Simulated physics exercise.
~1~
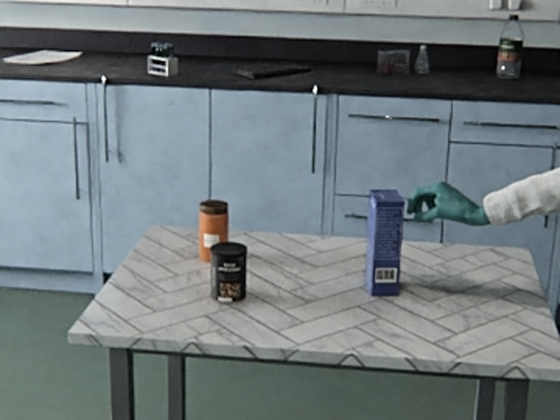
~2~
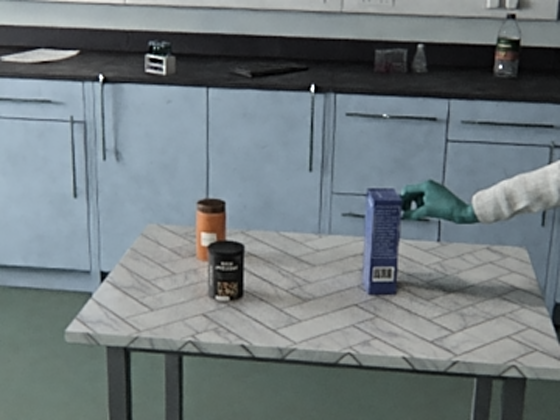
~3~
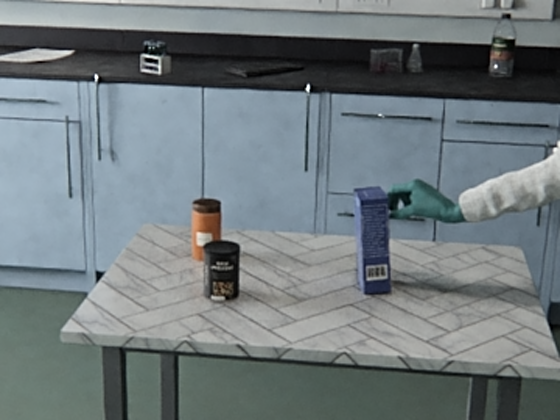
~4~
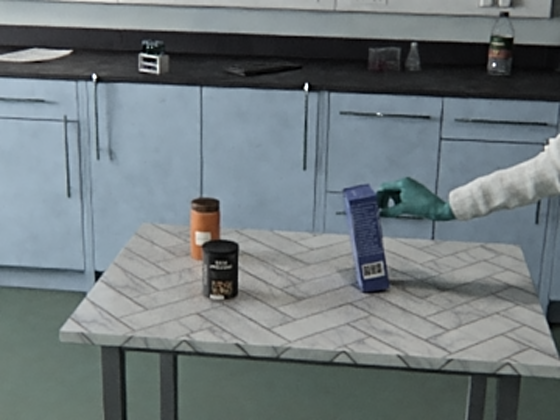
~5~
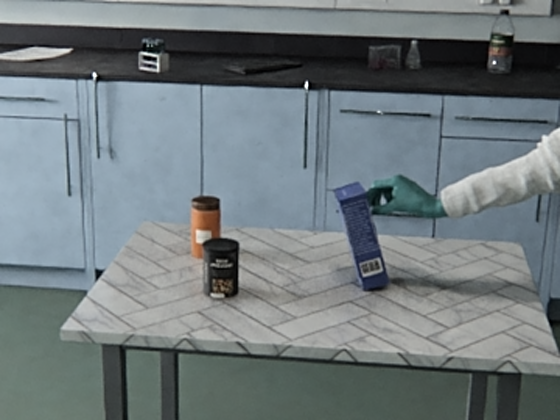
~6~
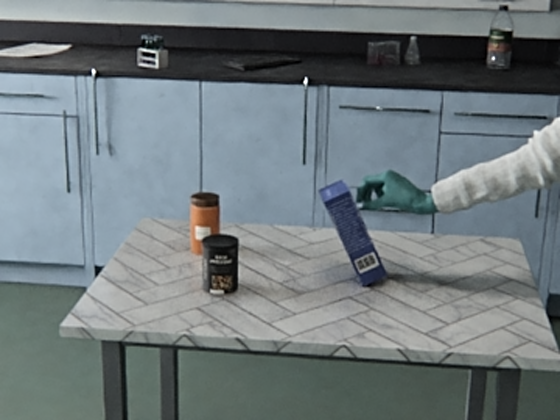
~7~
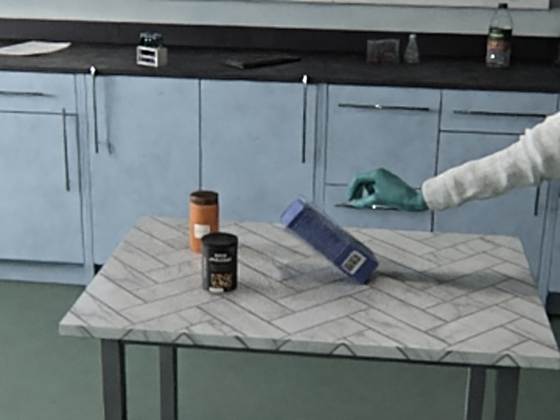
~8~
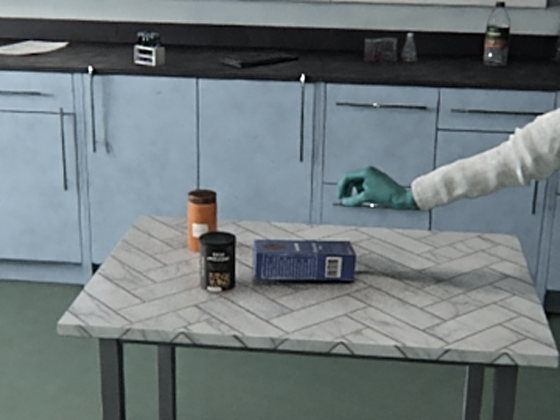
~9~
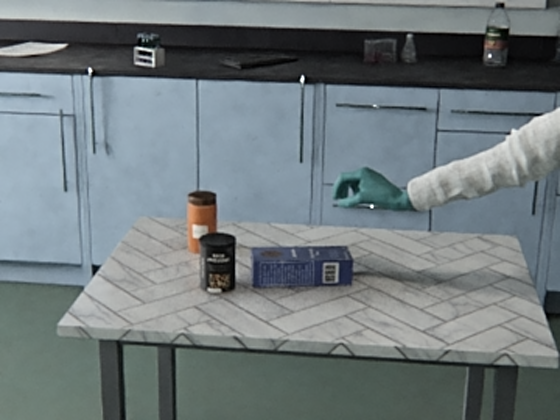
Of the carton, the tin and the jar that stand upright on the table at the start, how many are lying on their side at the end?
One of them is lying on its side at the end, the blue carton. The black tin and the orange jar are still standing.
At the start, a blue carton stands upright on a patterned table, to the right of a black tin and an orange jar, while a green-gloved hand reaches in from the right and touches it near the top. The hand pushes toward the left, and the carton begins to lean that way. The lean grows steeper as the hand keeps moving, until the carton falls away from the fingers. It drops onto its side close to the black tin. At the end, the carton lies still on the table, the tin and jar remain upright, and the gloved hand hovers above.
